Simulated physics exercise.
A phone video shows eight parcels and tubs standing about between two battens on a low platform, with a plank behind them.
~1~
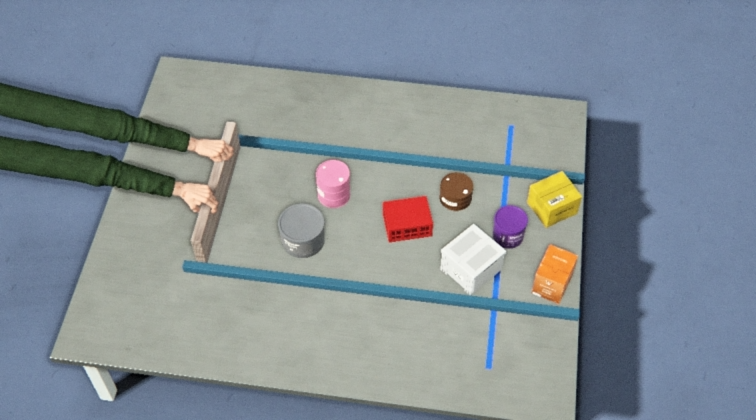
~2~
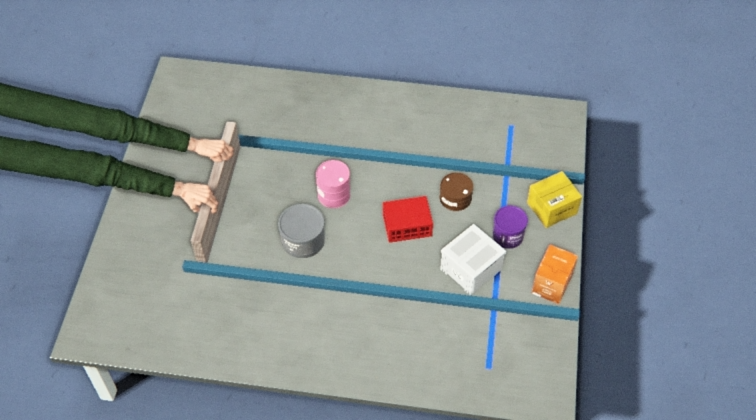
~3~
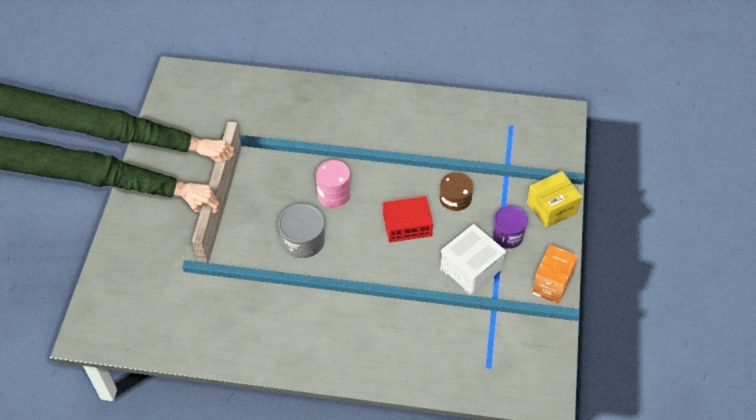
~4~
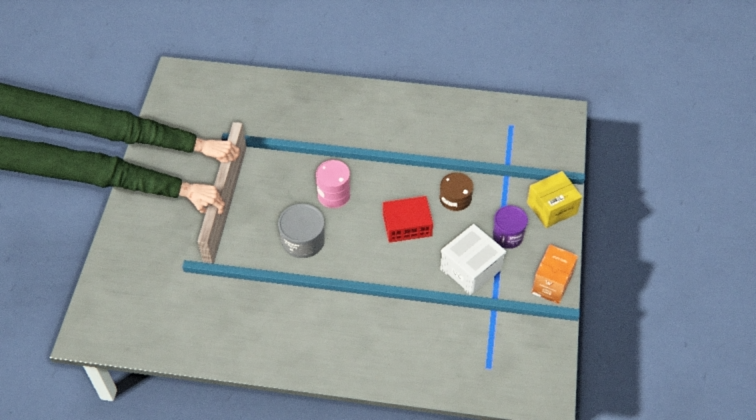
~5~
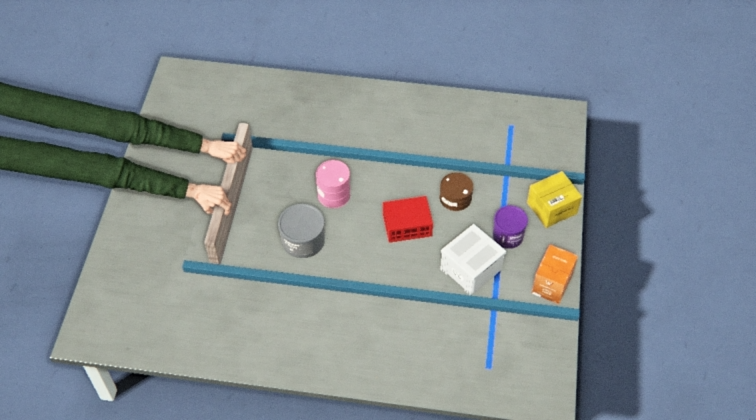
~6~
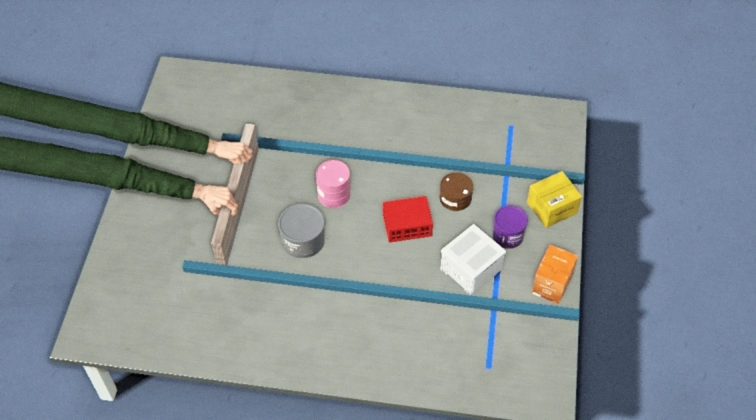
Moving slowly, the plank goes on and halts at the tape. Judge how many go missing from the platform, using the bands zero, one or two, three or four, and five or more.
A single one or a pair drops off.
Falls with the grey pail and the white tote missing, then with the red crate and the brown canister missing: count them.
You'd see 0 fallen, and 1 in the other try.
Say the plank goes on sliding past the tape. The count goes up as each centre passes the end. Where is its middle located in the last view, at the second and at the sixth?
The middle sits near (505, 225) at the first moment and near (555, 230) at the second.
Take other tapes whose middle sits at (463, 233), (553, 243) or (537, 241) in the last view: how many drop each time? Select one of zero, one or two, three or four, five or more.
Well, it comes out as no fall at all, five or over and three or four, in that order.
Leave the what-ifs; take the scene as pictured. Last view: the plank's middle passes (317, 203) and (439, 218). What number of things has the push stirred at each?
By the first moment it's 2, by the second it's 6.
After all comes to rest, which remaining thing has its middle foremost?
Foremost, the purple pail.
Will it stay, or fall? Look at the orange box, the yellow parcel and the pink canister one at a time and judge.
One by one, the orange box slips off, the yellow parcel holds its position and the pink canister holds its position.
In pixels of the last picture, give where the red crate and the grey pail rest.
Okay, so first (543, 235), and next (522, 265).
A little later, none off yet; orange box at rest near (555, 275); yellow parcel at rest near (554, 200); purple pail at rest near (510, 228).
When it is over, the number that fall off is one or two; down, orange box.
